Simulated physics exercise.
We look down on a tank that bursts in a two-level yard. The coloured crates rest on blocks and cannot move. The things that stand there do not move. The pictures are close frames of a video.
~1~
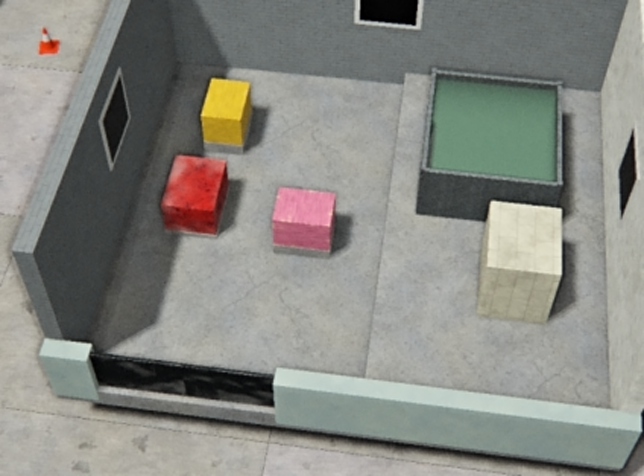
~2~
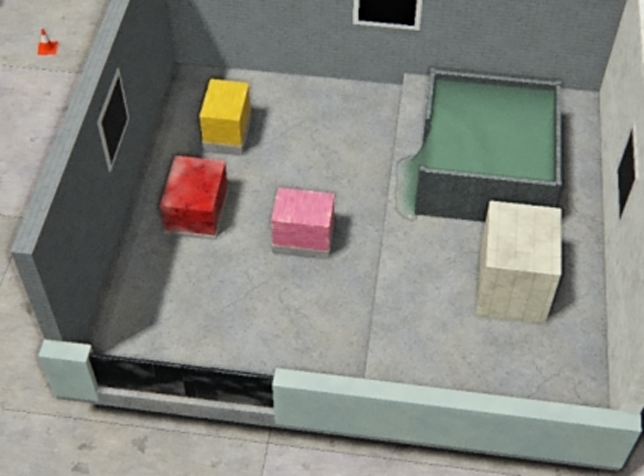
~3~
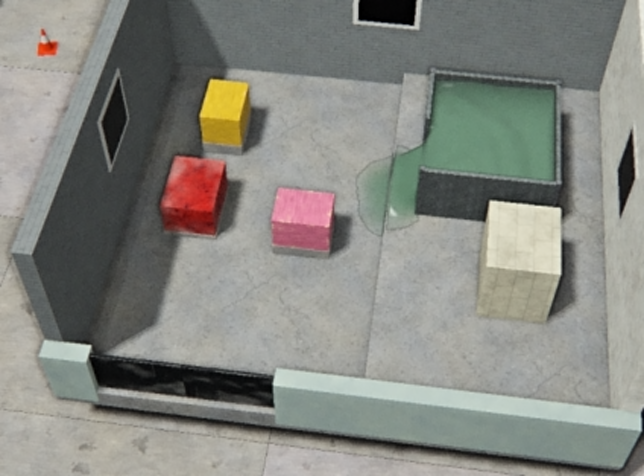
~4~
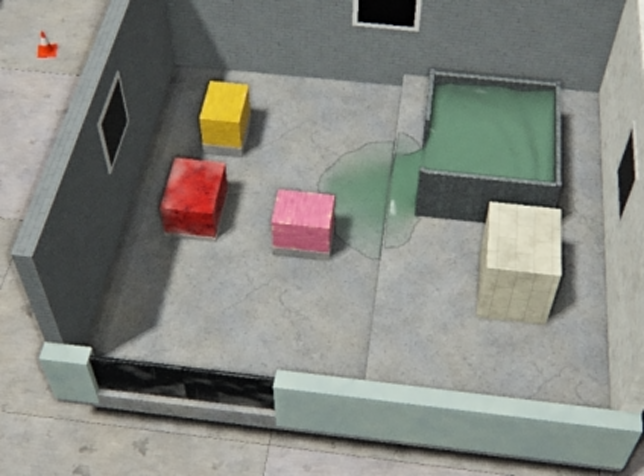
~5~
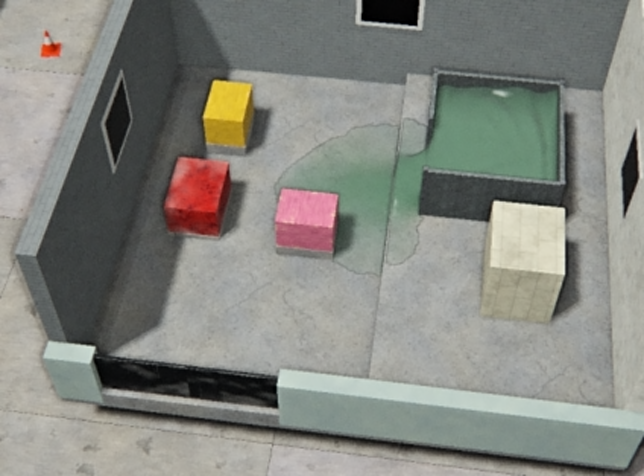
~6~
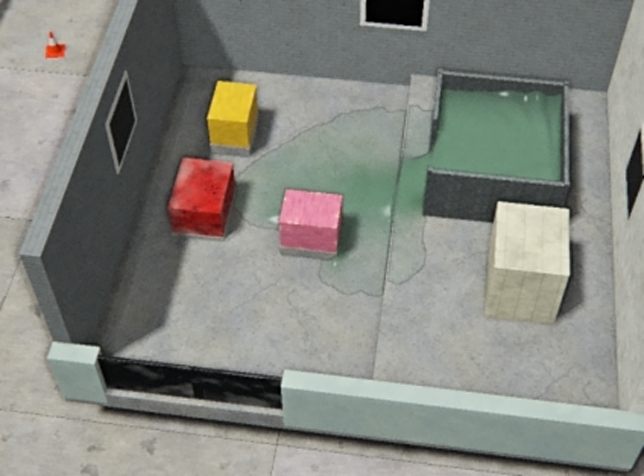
The video shows green water pouring from the left side of an open tank in a walled yard, spreading leftward across the floor and around a pink block toward red and yellow blocks, while the blocks stay still.
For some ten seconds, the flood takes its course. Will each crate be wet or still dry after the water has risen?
Afterwards the yellow crate is wet, the red crate is wet, the pink crate is wet.
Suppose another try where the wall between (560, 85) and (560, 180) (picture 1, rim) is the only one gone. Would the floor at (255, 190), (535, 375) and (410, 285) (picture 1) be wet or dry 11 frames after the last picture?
In turn: Not flooded, covered, free of water.
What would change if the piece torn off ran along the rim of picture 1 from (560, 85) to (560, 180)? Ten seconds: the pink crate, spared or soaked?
The pink crate is not overtopped.
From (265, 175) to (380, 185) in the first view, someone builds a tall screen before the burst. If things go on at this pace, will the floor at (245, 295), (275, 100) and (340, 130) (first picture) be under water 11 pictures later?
First inundated, then inundated, then inundated.
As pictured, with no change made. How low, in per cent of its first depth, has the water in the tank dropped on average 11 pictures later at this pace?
Close to 48 in a hundred.
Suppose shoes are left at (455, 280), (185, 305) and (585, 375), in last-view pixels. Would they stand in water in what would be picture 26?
First spot clear, second spot swamped, third spot clear.
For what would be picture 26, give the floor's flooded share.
I'd put it at roughly 60 per cent.
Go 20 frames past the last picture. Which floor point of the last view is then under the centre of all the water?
Roughly (330, 204) in the last picture.
A moment on, water covers 30 % of the floor; the yellow crate water round its plinth, the red crate water round its plinth, the pink crate water round its plinth.
Next, water covers 50 % of the floor; the yellow crate water round its plinth, the red crate water round its plinth, the pink crate water round its plinth.
Then, water covers 60 % of the floor; the yellow crate water round its plinth, the red crate water round its plinth, the pink crate water round its plinth.
Later, water covers 65 % of the floor; the yellow crate water round its plinth, the red crate water round its plinth, the pink crate water round its plinth.
In the end, water covers 60 % of the floor; the yellow crate was topped, the red crate was topped, the pink crate was topped.
